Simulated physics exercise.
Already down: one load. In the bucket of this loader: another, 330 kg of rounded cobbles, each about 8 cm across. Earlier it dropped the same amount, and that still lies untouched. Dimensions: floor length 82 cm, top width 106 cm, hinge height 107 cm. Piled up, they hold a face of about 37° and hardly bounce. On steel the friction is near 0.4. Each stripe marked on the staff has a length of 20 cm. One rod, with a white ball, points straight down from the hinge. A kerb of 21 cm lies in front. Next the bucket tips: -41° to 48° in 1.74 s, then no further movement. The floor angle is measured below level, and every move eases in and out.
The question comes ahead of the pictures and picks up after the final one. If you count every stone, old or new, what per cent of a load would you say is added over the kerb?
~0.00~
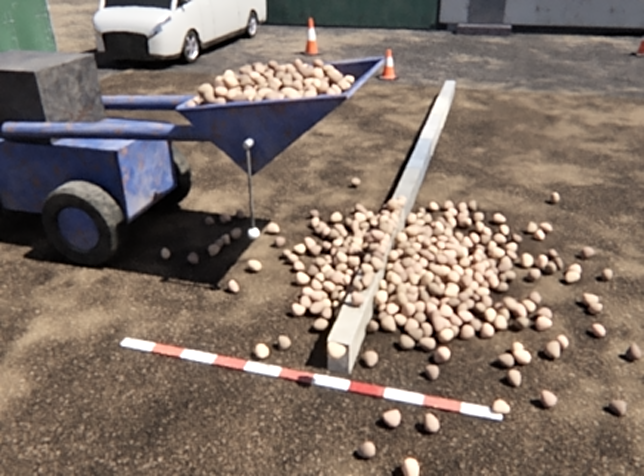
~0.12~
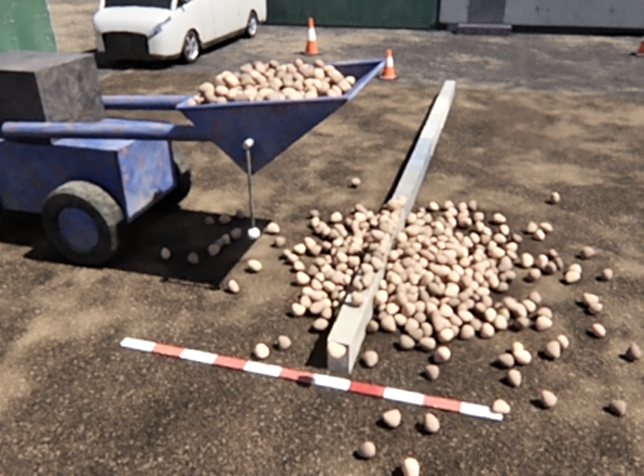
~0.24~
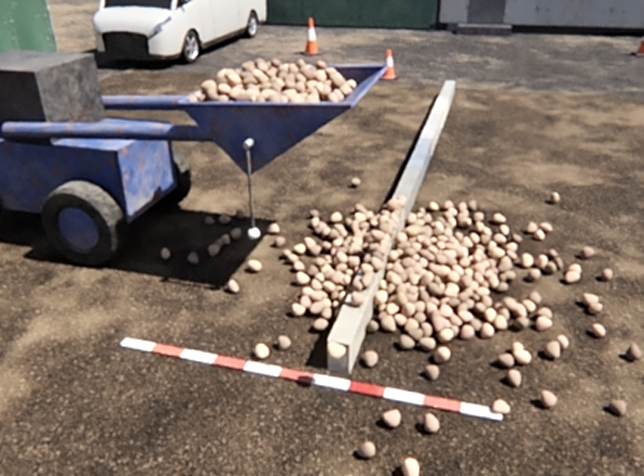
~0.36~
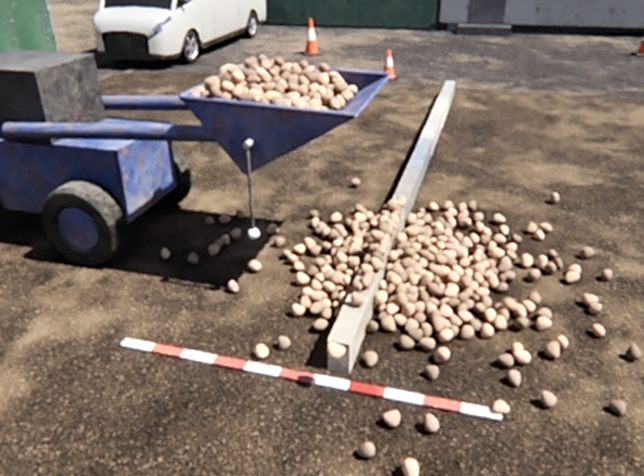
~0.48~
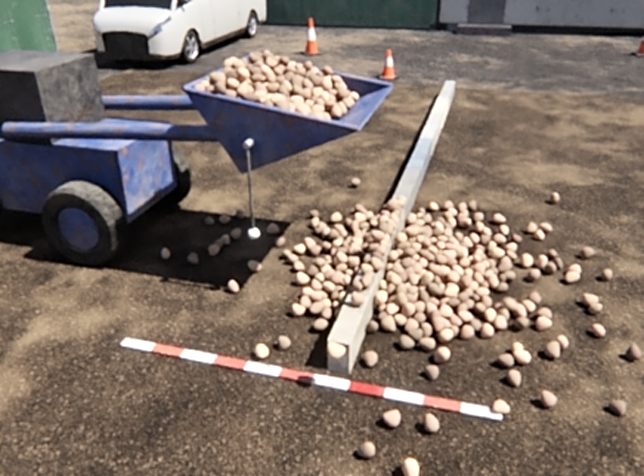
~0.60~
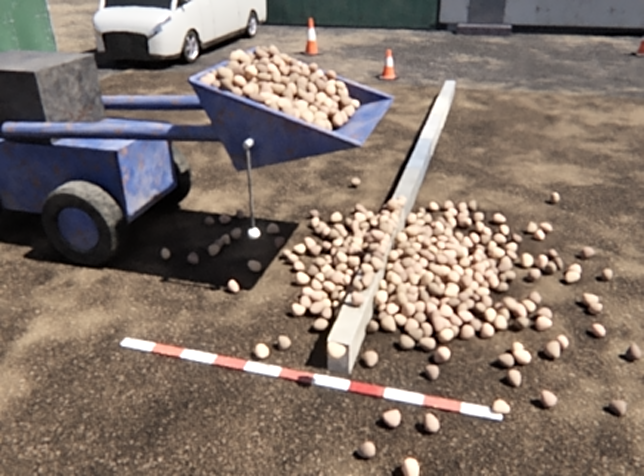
I would say about 28 per cent.
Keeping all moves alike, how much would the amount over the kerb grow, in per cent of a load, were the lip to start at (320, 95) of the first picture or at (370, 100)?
The first position would add some 5 per cent, the second some 60.
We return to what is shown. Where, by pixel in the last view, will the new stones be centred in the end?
I'd point to about (355, 247).
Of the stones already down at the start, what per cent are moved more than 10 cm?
Close to 10 in a hundred of them.
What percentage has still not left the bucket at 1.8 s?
It holds some 10 percent.
After 1.3 s the floor is at 34°; in per cent of one load, 90 in the bucket, 45 on this side of the kerb, 67 over the kerb; the foremost stones are at (599, 307).
After 1.8 s the floor is at 48°; in per cent of one load, 8 in the bucket, 106 on this side of the kerb, 88 over the kerb; the foremost stones are at (599, 307).
After 2.2 s the floor is at 48°; in per cent of one load, 0 in the bucket, 107 on this side of the kerb, 95 over the kerb; the foremost stones are at (599, 307).
After 4.7 s the floor is at 48°; in per cent of one load, 0 in the bucket, 107 on this side of the kerb, 96 over the kerb; the foremost stones are at (609, 302). Net gain over the kerb, 28.
